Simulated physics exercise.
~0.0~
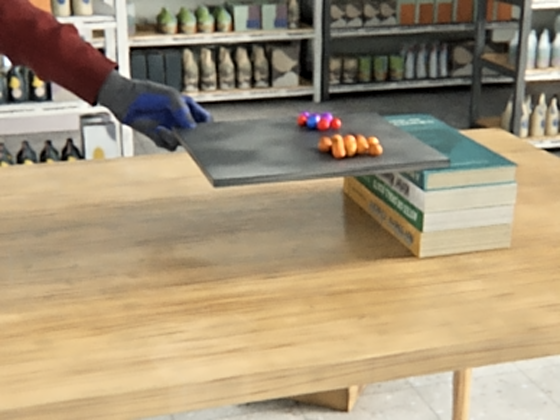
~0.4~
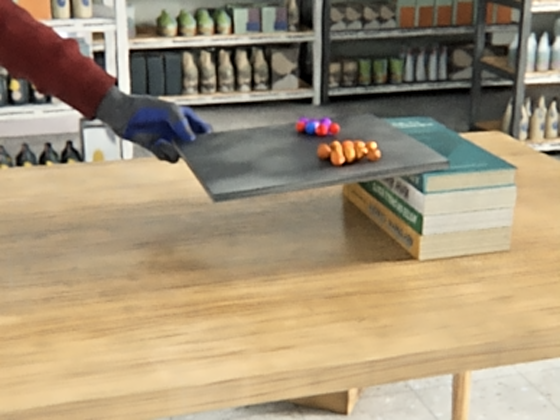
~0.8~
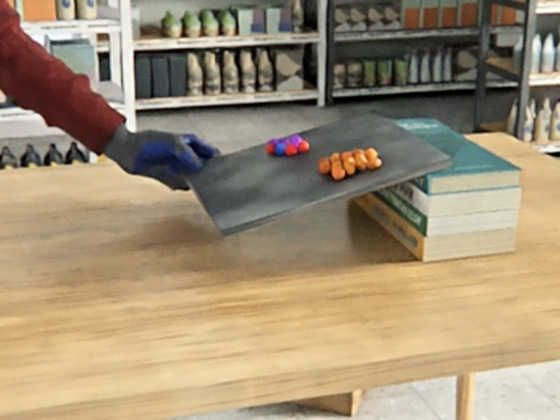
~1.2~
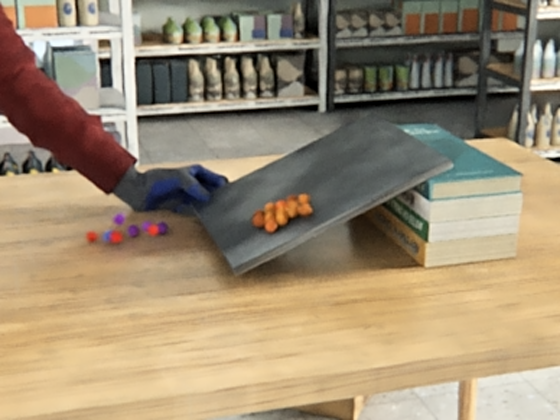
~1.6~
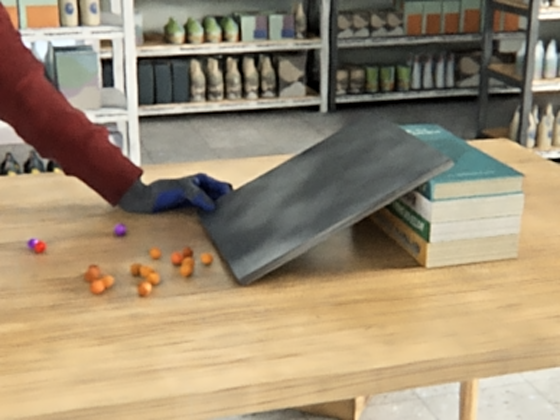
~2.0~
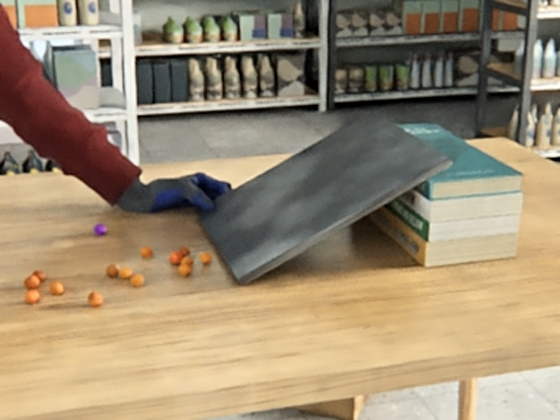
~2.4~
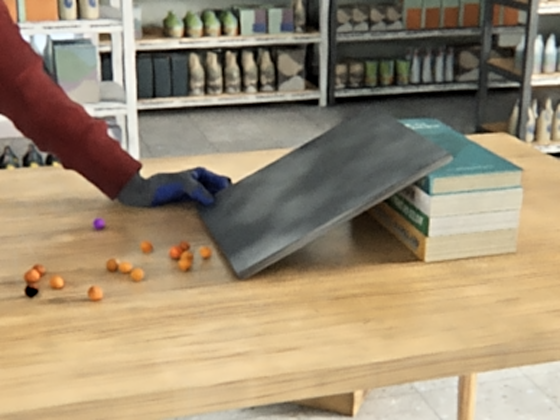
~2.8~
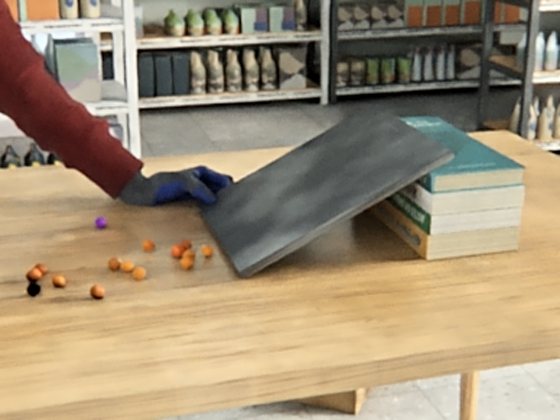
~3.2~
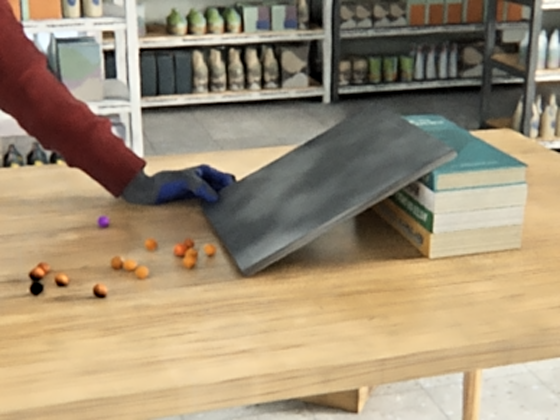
A gloved hand lowers a board's end, and orange and purple balls scatter leftward across the table.
